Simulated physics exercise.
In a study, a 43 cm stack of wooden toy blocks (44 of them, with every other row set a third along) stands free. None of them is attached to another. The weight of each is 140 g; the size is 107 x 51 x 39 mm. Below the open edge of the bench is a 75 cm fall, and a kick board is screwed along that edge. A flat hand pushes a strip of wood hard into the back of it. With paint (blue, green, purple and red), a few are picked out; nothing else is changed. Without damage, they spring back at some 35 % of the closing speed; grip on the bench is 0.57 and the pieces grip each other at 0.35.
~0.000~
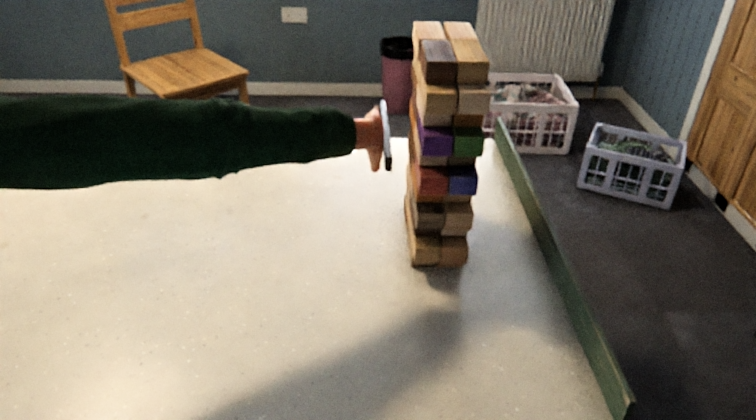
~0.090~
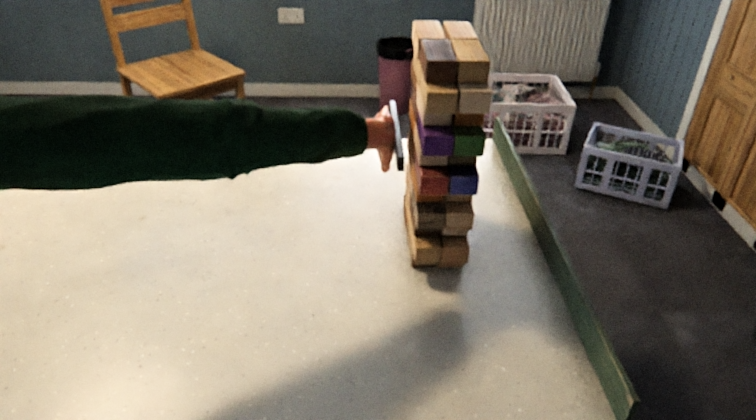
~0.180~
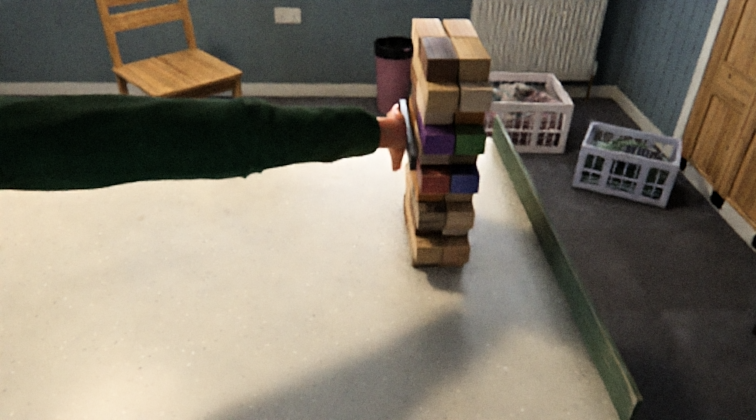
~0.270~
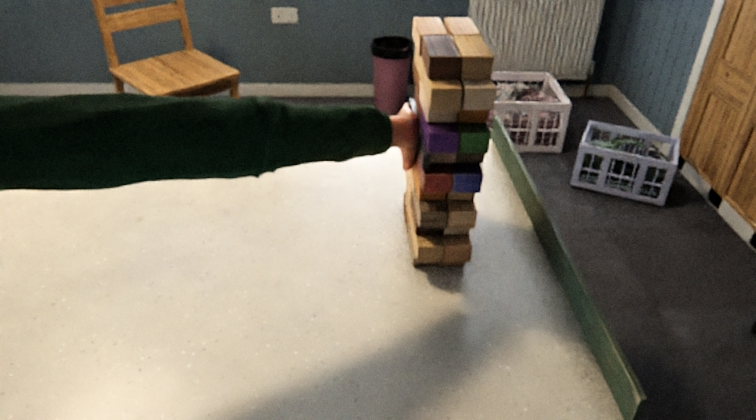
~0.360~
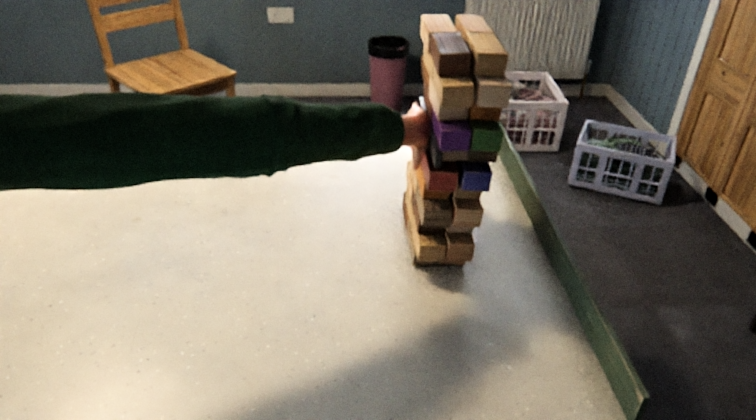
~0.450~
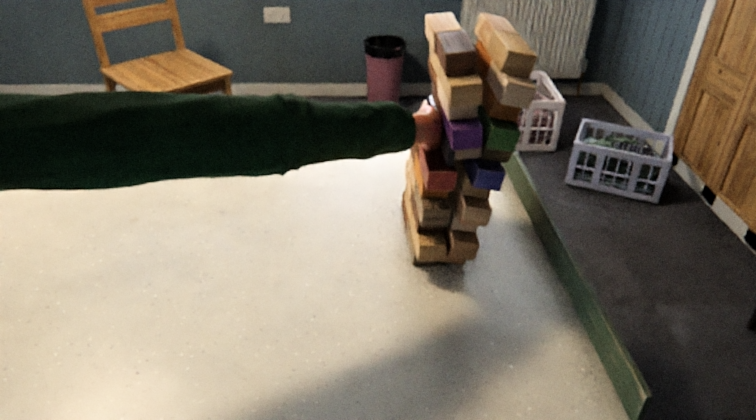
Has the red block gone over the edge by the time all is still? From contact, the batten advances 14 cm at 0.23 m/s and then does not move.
It will stay clear of the drop.
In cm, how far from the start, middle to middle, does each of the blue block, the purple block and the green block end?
Here blue ends up 108 centimetres away, purple 28 centimetres and green 122 centimetres.
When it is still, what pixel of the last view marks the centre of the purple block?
Near pixel (516, 234).
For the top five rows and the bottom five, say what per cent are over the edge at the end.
50 % and 10 %.
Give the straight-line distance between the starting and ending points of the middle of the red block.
Close to 1 cm, in a straight line.
After 0.72 s, none of the 44 blocks over the edge, 33 disturbed; red block unmoved; blue block 45° from how it stood, 52 mm lower.
After 1.16 s, 12 of the 44 blocks over the edge; red block 12 mm from its place; purple block upside down.
In the end (2.0 s), 14 of the 44 blocks over the edge; red block 12 mm from its place; purple block upside down; green block upside down. From the last view, middles, red block near (426, 167), purple block near (516, 234).
